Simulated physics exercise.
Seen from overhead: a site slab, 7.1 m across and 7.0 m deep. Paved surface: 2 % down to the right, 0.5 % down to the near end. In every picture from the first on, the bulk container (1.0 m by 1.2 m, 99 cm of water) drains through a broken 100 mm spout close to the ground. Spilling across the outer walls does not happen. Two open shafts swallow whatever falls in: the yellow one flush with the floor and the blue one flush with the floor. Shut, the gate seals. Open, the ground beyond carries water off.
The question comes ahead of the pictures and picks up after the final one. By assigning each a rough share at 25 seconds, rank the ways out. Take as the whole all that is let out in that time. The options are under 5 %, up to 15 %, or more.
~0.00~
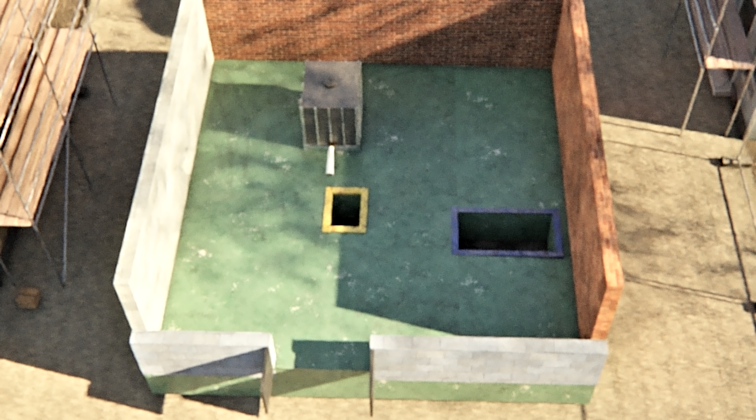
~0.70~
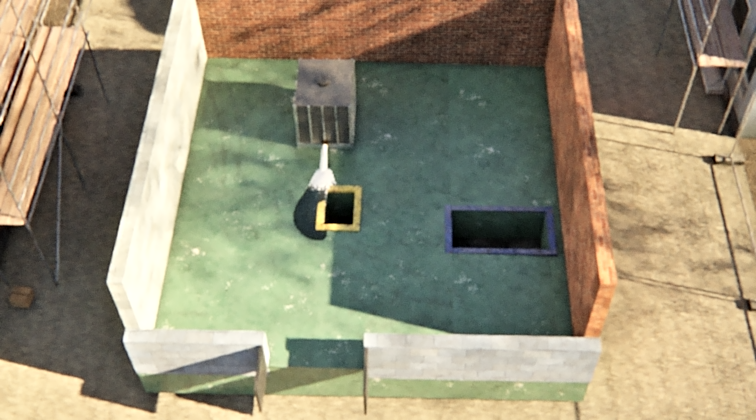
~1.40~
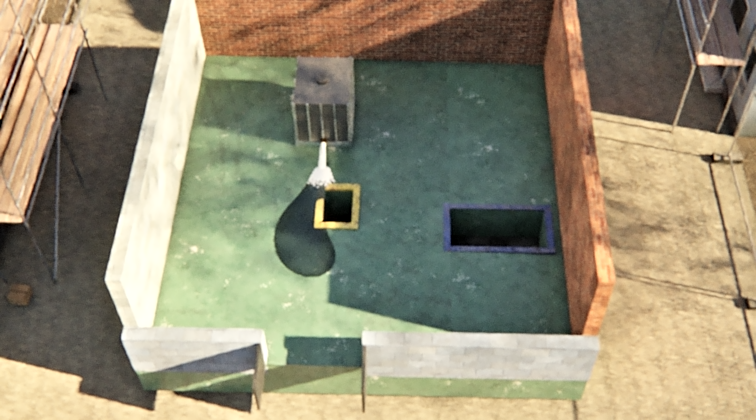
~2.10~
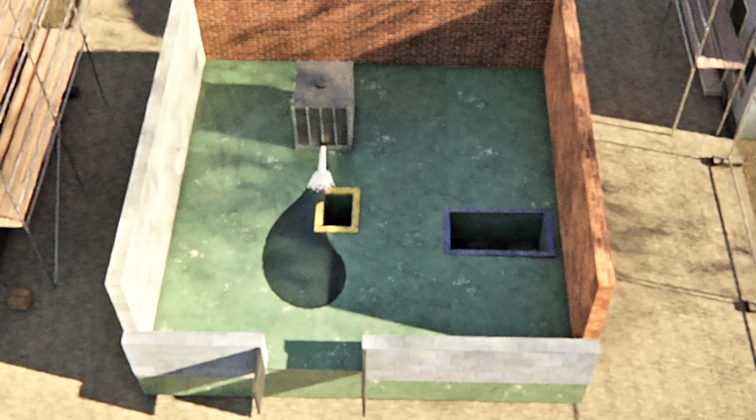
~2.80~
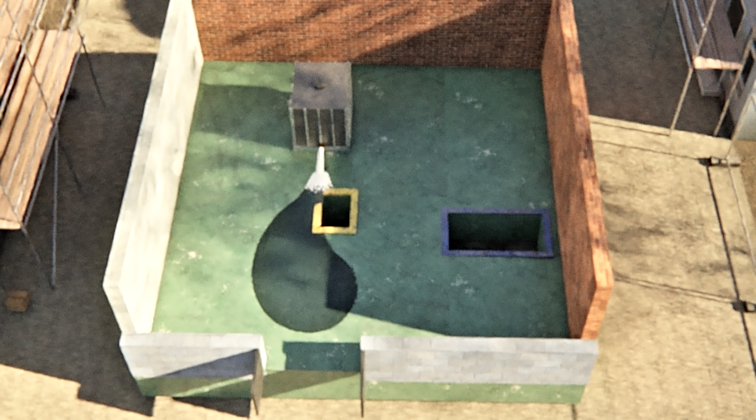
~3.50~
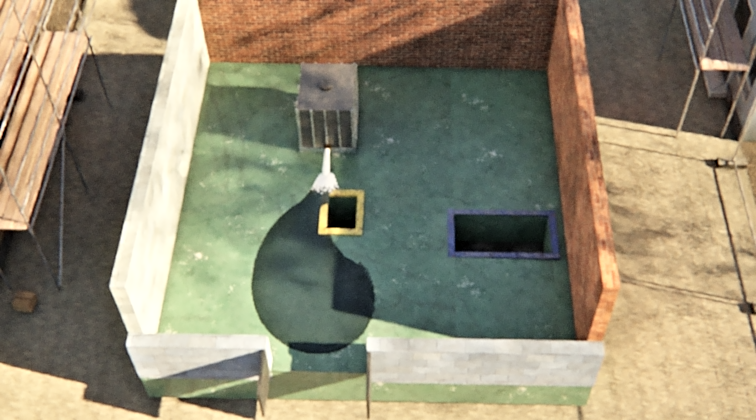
Gateway, more than 15 %; yellow pit, over 15 %; blue pit, under 5 %.
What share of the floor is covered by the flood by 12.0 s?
Near 20 per cent of the floor.
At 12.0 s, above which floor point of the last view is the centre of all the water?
Roughly (360, 298) in the last view.
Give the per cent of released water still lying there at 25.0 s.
Share: About 30 %.
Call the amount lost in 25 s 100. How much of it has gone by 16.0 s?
About 65 %.
After 5.0 s water covers 15 % of the floor and is deepest (4 cm) near (329, 183); gone so far, the gateway 0 %, the yellow pit 10 %, the blue pit 0 %.
After 8.0 s water covers 15 % of the floor and is deepest (4 cm) near (329, 183); gone so far, the gateway 3 %, the yellow pit 17 %, the blue pit 0 %.
After 12.0 s water covers 20 % of the floor and is deepest (4 cm) near (329, 183); gone so far, the gateway 8 %, the yellow pit 25 %, the blue pit 0 %.
After 16.0 s water covers 25 % of the floor and is deepest (4 cm) near (329, 183); gone so far, the gateway 12 %, the yellow pit 32 %, the blue pit 0 %.
After 25.0 s water covers 25 % of the floor and is deepest (4 cm) near (330, 176); gone so far, the gateway 19 %, the yellow pit 48 %, the blue pit 3 %.
